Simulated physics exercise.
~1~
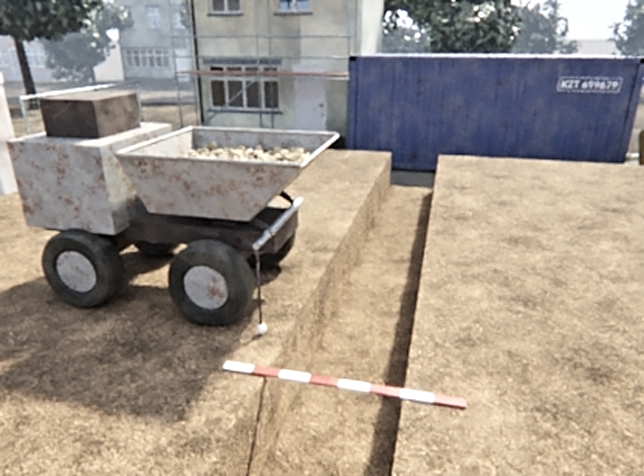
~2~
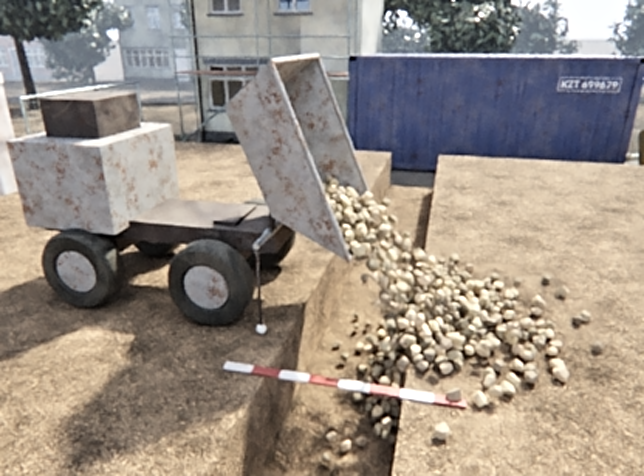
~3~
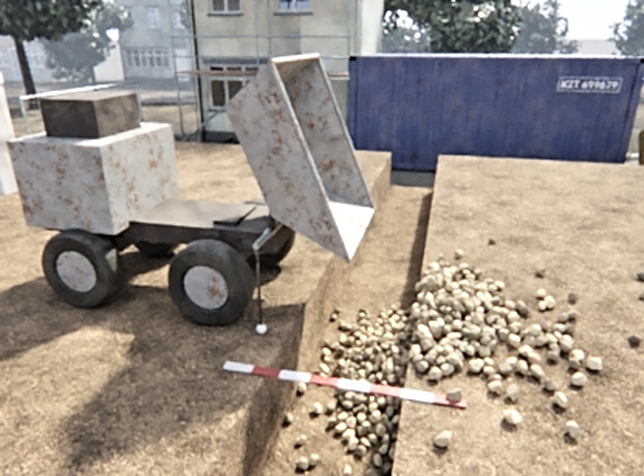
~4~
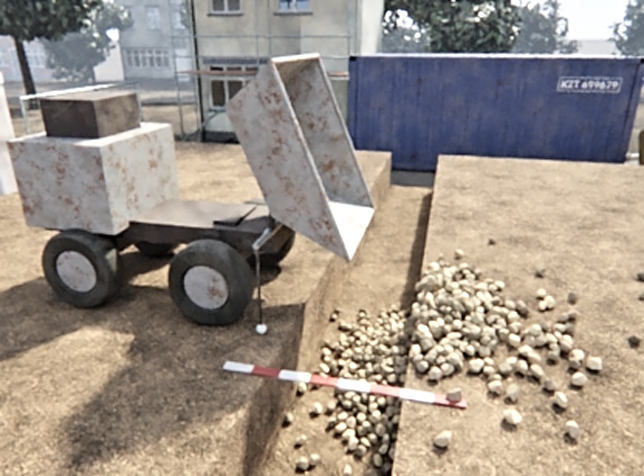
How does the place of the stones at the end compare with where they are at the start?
At the start the stones sit in the dumper's skip on the left. At the end they lie lower and further right, partly in the trench and partly on the ground beyond it.
A rust-speckled pale grey dumper with black tyres stands at the left of a brown dirt site, seen from slightly above, its skip holding pale crushed stones. To its right runs a straight-sided trench with a red and white staff across it, and behind are a blue container and a building. The skip tips steeply forward to the right, and the stones pour out over the trench. Some drop into it while others spill onto the ground beyond. The skip empties and stays raised, with the stones lying still, partly in the trench and partly heaped past its far edge.
